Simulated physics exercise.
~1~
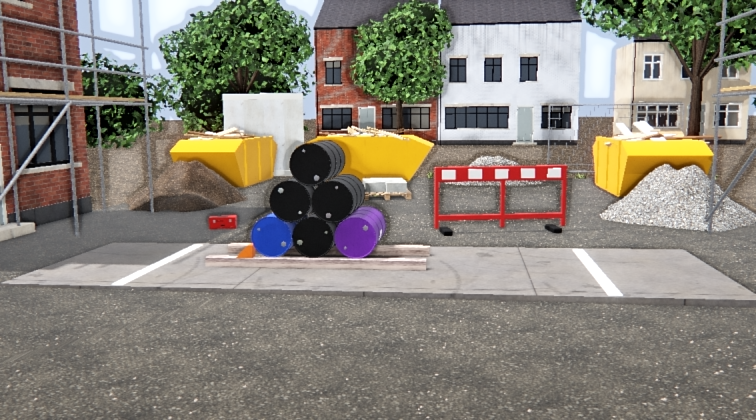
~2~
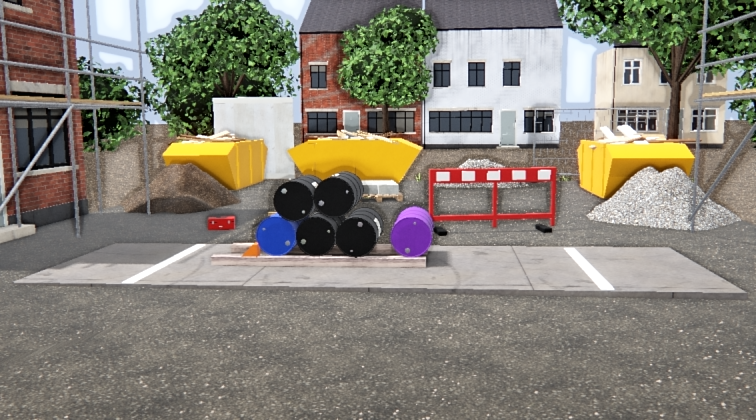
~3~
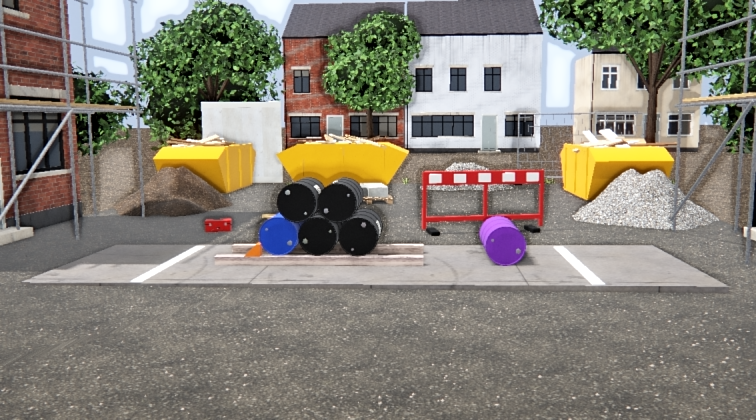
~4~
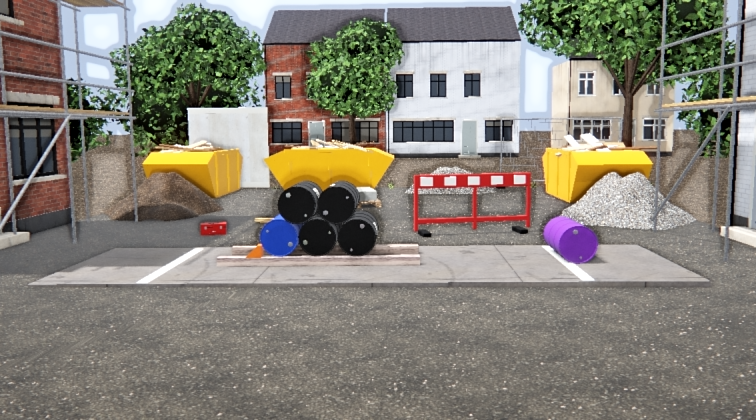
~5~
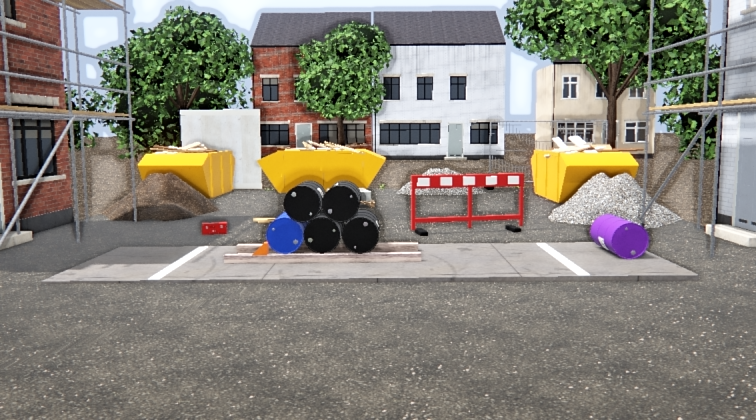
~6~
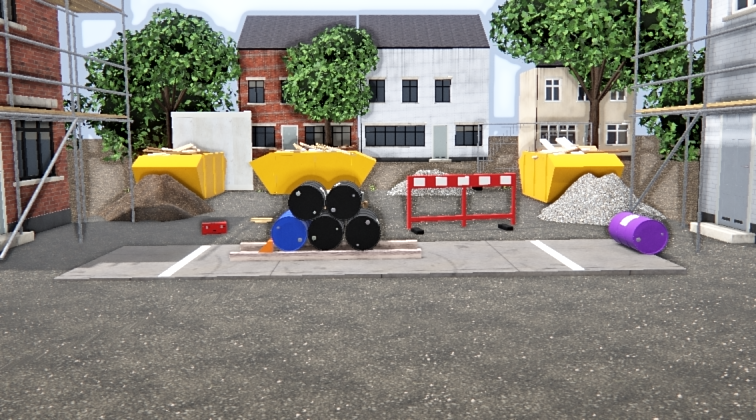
On a building site with yellow skips and scaffolding, the purple drum rolled away to the right from a stack of drums, crossing a white line, while a black one dropped down beside the others, and the blue one stayed put.
